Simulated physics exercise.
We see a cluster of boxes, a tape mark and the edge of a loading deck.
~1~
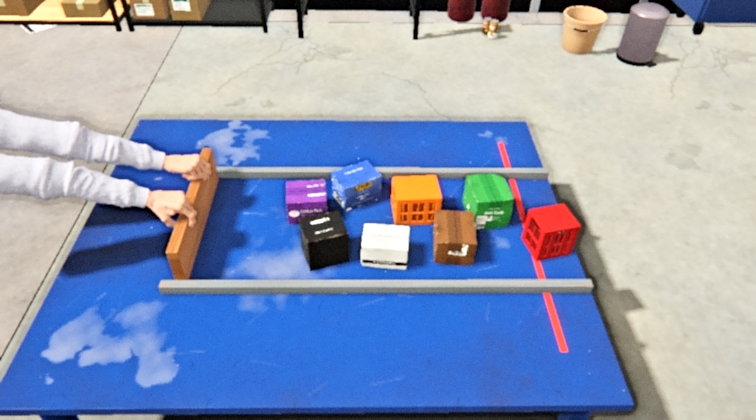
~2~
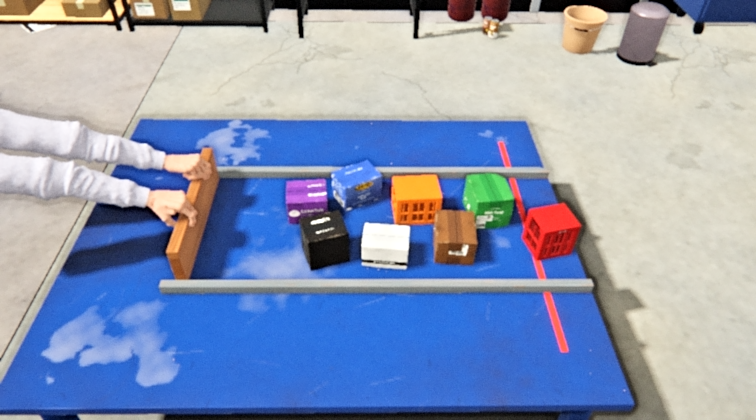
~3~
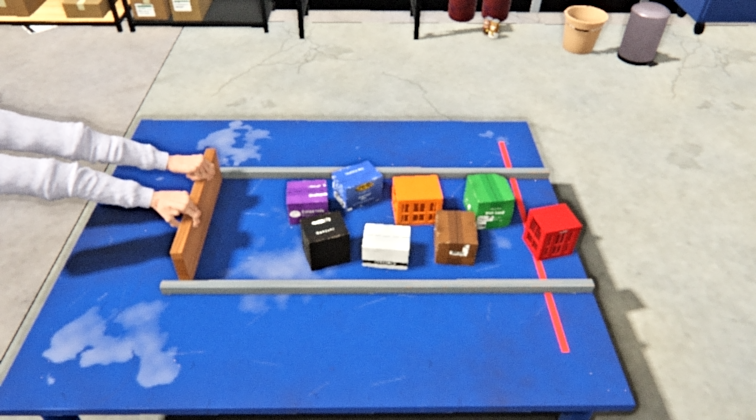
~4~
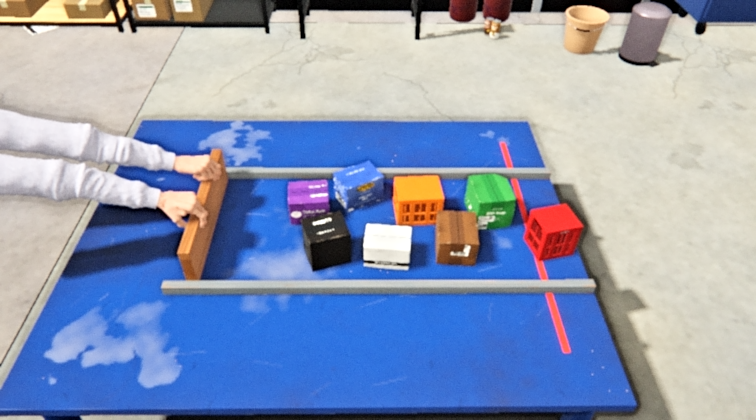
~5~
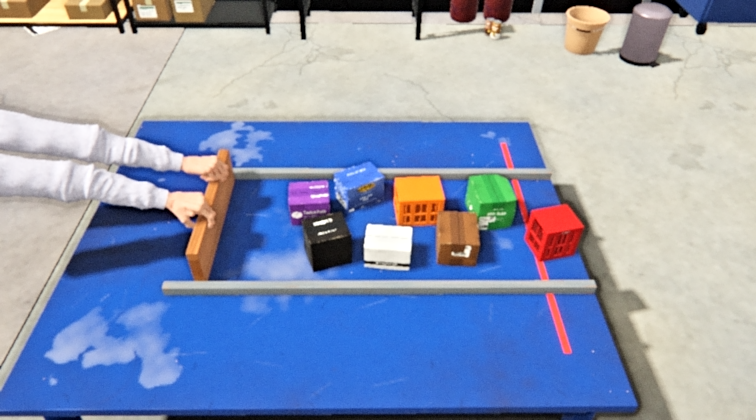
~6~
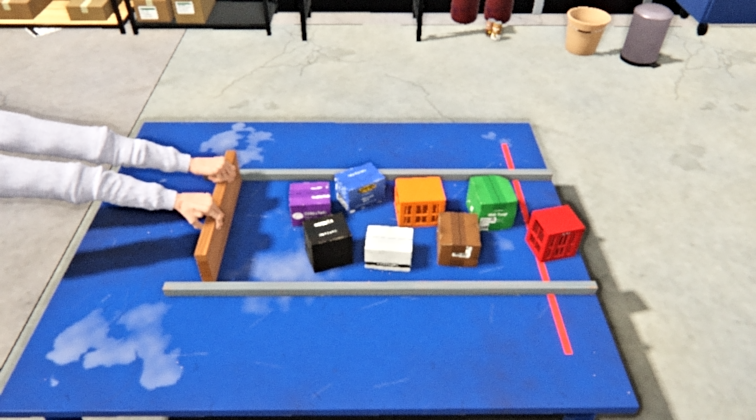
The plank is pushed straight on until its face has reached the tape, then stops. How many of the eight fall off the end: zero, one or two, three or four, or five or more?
In the end the number that fall off is five or more.
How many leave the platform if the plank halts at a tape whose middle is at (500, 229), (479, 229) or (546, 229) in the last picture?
In that order 3, 3 and 6.
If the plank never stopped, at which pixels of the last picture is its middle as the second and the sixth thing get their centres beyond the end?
At (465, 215) for the second, at (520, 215) for the sixth.
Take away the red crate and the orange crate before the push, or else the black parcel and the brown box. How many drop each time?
Fallen: 4, and 4 in the other try.
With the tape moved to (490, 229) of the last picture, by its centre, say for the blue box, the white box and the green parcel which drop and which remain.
The blue box stays on; the white box survives; the green parcel drops off.
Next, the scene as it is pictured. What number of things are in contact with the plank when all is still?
The number is 2.
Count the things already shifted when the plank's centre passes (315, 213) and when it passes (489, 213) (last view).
3 and 8.
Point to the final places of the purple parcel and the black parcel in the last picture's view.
About (547, 205), and the other about (564, 246).
Early on, none off yet; red crate at rest near (554, 234); green parcel at rest near (491, 203); brown box at rest near (458, 239).
A while later, none off yet; red crate at rest near (554, 234); green parcel travelled a little near (499, 203); brown box travelled about its own width near (502, 239).
Further along, one off so far; red crate down on the ground near (590, 303); green parcel travelled well along near (573, 203); brown box travelled well along near (581, 238).
Finally, the number that fall off is five or more; lost, blue box, white box, orange crate, brown box, green parcel and red crate.
